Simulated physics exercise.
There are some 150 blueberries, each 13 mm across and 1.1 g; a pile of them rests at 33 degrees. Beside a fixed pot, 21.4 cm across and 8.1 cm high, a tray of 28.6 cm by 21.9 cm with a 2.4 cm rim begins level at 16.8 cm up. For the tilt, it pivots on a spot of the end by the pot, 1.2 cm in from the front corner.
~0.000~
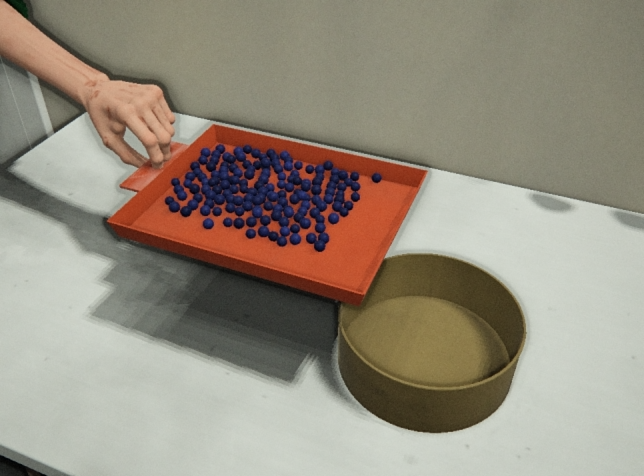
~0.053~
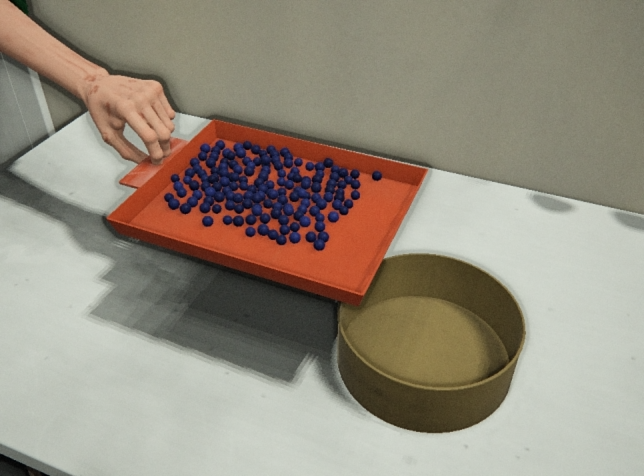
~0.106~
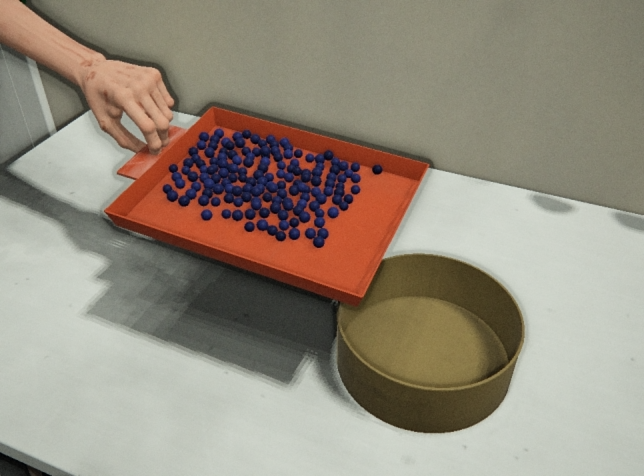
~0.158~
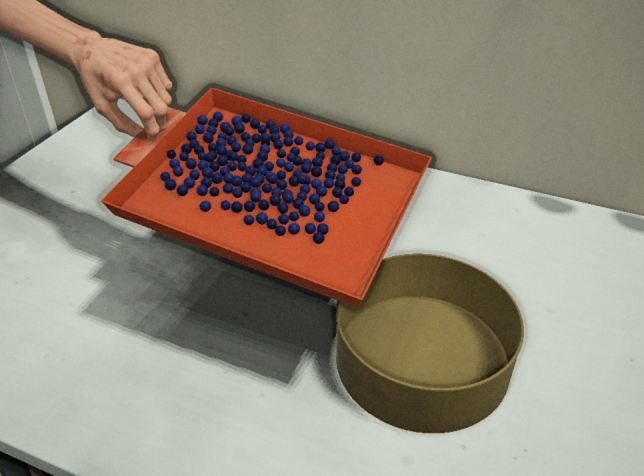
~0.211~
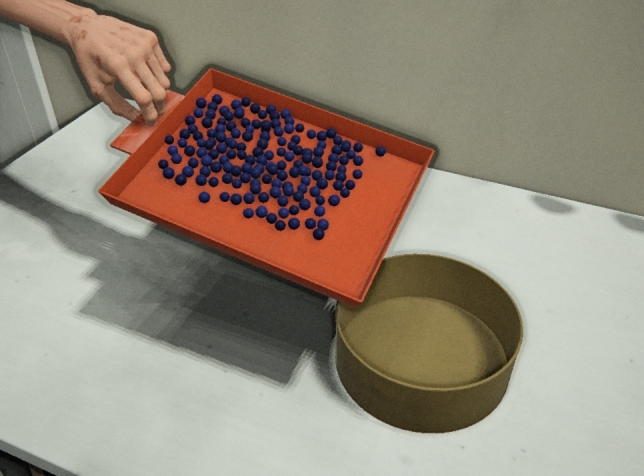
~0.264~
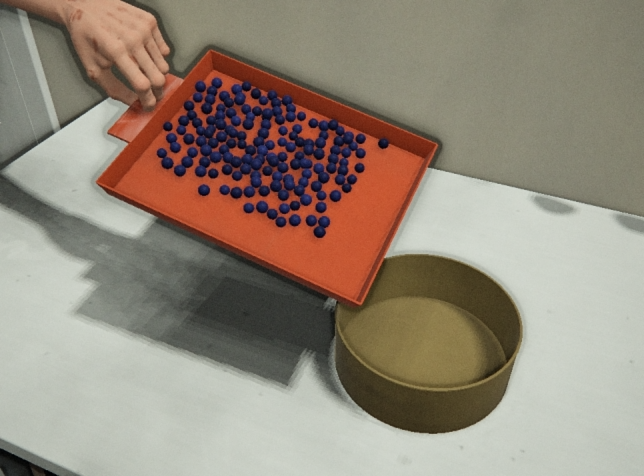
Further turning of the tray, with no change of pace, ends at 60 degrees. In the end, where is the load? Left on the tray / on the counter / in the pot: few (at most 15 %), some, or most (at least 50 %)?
Tray: Most; counter: Some; pot: Few.
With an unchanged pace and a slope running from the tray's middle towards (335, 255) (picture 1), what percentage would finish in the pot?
That comes to around 15 per cent.
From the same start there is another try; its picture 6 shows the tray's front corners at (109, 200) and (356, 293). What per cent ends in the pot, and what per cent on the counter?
In the pot: 0 per cent; on the counter: 5 per cent.
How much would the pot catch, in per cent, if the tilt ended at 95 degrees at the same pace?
You'd end up with some 0 % in the pot.
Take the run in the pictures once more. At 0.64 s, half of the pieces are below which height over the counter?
About 24 centimetres.
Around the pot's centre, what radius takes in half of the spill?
Distance: Some 20 cm.
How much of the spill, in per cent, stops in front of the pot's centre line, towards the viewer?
Estimate: Close to 100 per cent of the pieces.
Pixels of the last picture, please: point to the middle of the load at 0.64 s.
The middle of the load should be at about (316, 227) by then.
Then, at 0.49 s, tilt 40 degrees; the tray holds 100 %, the pot 0 %.
Then, at 0.64 s, tilt 54 degrees; the tray holds 100 %, the pot 0 %.
After 0.91 s, tilt 60 degrees; the tray holds 75 %, the pot 0 %.
In the end, at 1.8 s, tray 65 %, counter 35 %, pot 5 %.
